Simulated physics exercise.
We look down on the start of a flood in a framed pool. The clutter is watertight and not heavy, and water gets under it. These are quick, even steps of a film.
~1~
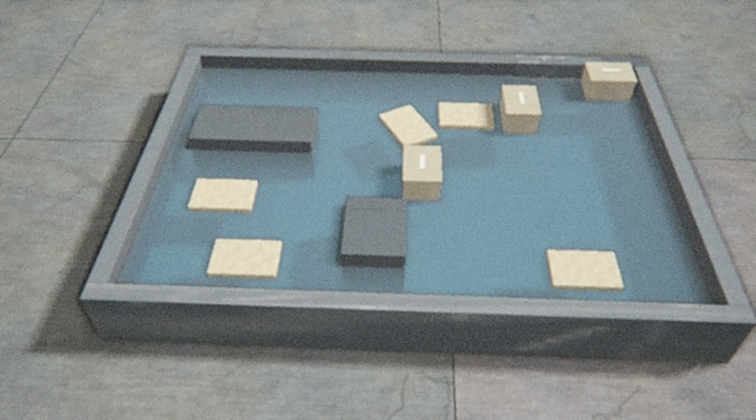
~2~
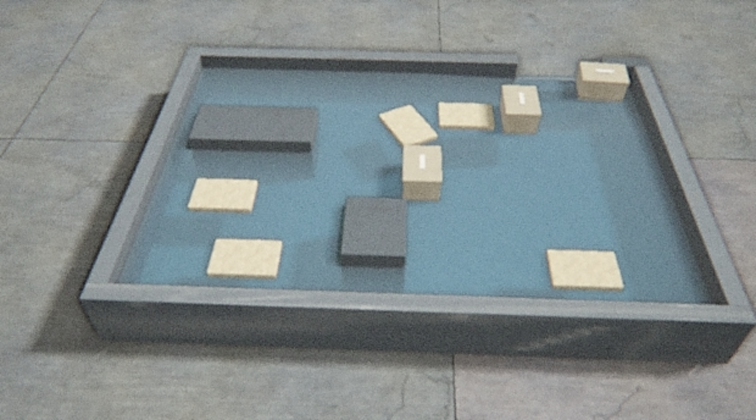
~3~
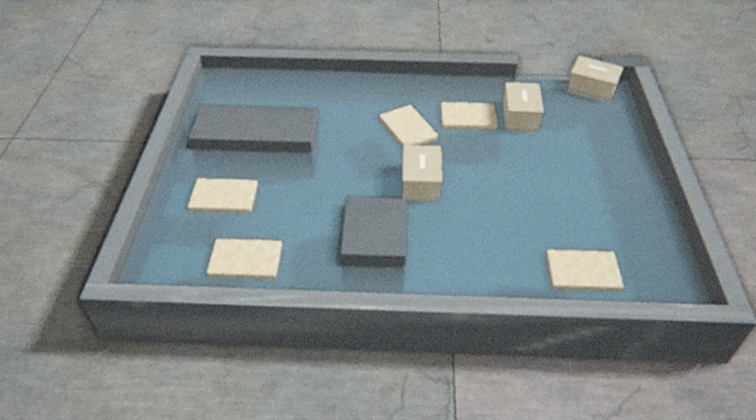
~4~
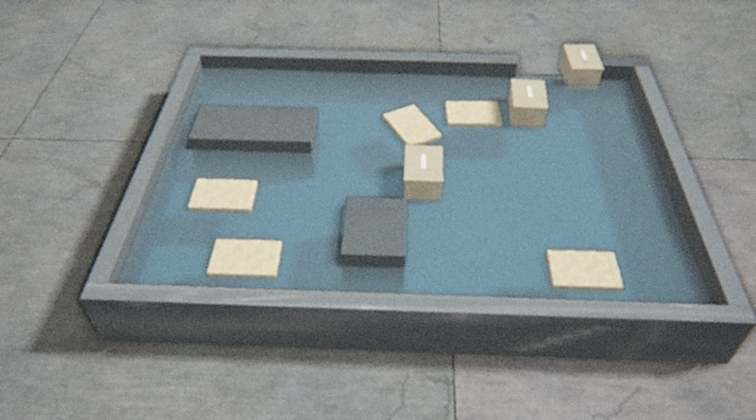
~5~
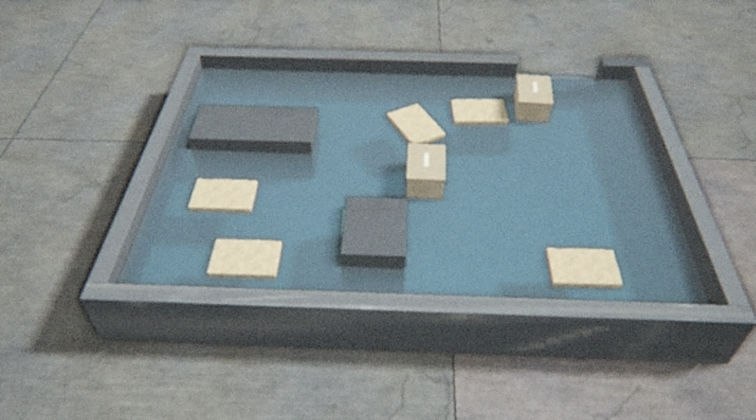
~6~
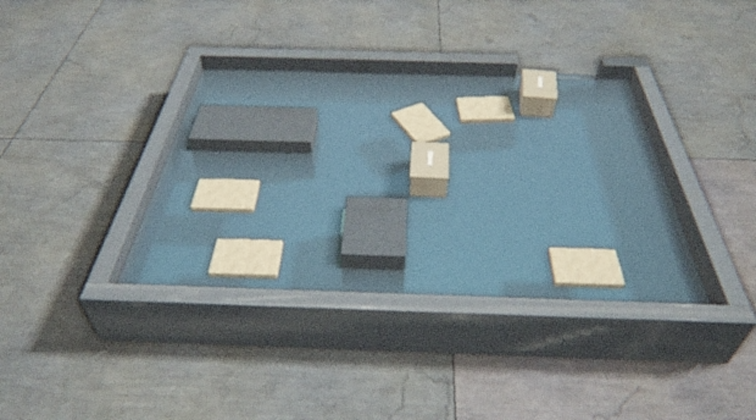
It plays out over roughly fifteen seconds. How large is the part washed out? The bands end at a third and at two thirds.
Share: From one to two thirds.
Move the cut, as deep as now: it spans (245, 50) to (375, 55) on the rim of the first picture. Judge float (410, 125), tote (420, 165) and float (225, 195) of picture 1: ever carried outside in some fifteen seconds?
One after the other: Gone, yes, no.
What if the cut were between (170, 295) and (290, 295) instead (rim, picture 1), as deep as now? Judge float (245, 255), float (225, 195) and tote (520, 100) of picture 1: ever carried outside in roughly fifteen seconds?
One after the other: Through, washed out, stays.
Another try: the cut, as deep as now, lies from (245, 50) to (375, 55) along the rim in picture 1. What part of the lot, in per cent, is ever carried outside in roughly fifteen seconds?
Roughly 50 per cent.
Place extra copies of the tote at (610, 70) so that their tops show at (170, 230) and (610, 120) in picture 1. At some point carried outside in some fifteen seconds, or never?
In turn: Kept in, yes.
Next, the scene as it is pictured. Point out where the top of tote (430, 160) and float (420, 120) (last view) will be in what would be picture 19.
Near (462, 154) and (464, 115).
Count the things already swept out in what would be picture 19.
I count 3.
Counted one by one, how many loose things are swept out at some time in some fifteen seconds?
The number is 4.
A moment on, 1 of 8 are out; 7 afloat.
Next, 3 of 8 are out; 5 afloat.
Later, 3 of 8 are out; 5 afloat.
In the end, 4 of 8 are out; 4 afloat.
